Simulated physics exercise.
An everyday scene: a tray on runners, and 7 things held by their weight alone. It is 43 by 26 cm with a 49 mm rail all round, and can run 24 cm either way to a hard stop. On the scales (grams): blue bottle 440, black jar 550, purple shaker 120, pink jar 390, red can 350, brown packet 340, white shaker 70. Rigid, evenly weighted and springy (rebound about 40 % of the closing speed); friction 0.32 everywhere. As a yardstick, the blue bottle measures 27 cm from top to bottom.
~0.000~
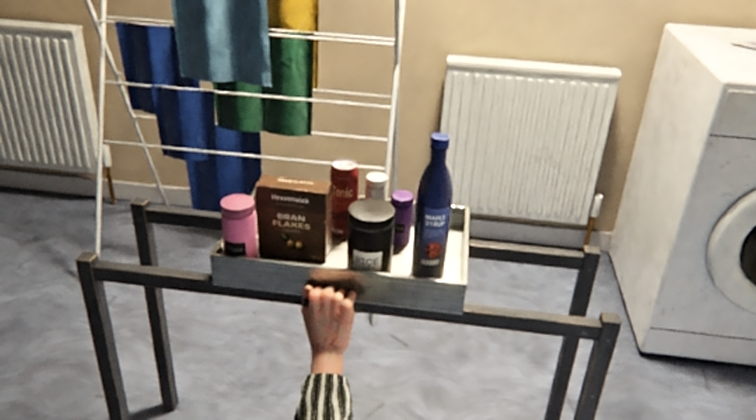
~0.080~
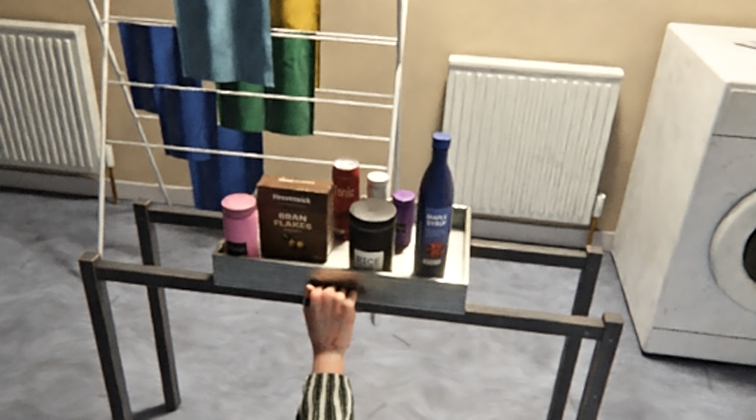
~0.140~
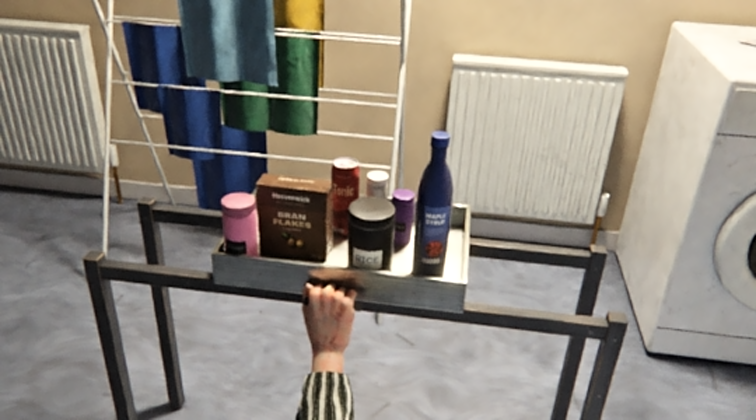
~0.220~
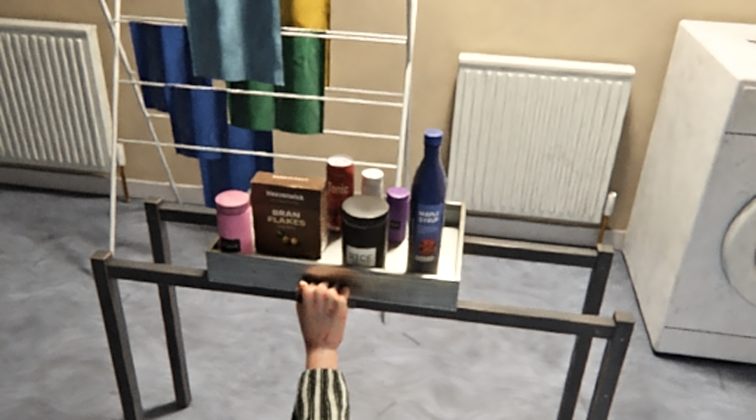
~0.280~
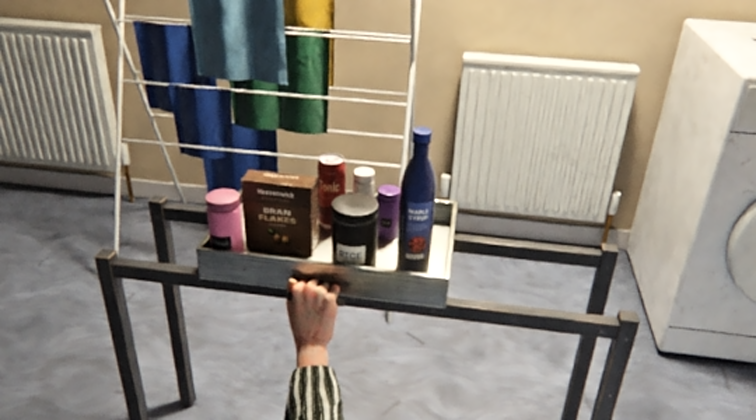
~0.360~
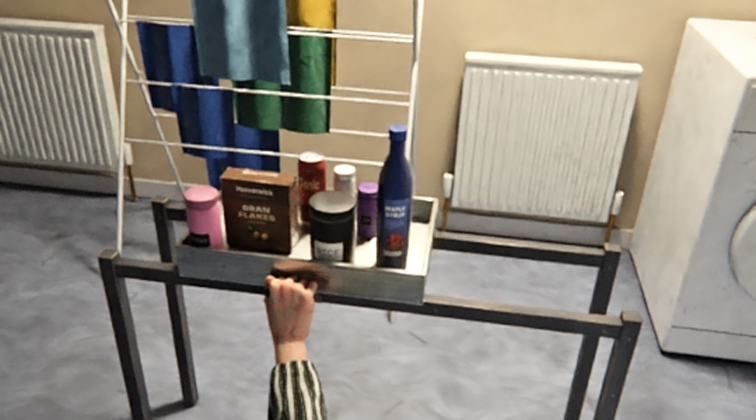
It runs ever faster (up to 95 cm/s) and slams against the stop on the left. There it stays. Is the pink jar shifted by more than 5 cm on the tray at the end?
The pink jar stays put.
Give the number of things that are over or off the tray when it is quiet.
That comes to 3.
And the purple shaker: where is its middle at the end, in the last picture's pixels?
At about (237, 197).
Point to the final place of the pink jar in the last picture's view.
Near (138, 219).
After 0.56 s, tray moved 24 cm left; pink jar leaning 7° near (131, 217); blue bottle slid 2 cm; white shaker slid 2 cm.
After 0.66 s, tray moved 24 cm left; pink jar leaning 10° near (130, 216); blue bottle leaning 13°; white shaker leaning 4°.
After 0.86 s, tray moved 24 cm left; white shaker leaning 50°; blue bottle leaning 39°; red can leaning 36°.
At rest (1.8 s), tipped over on the tray, blue bottle, red can and white shaker; not toppled but over 5 cm from the start, black jar and purple shaker; the other 2 in place, give or take 5 cm. Seen from the same camera at the end, pink jar near (138, 219).
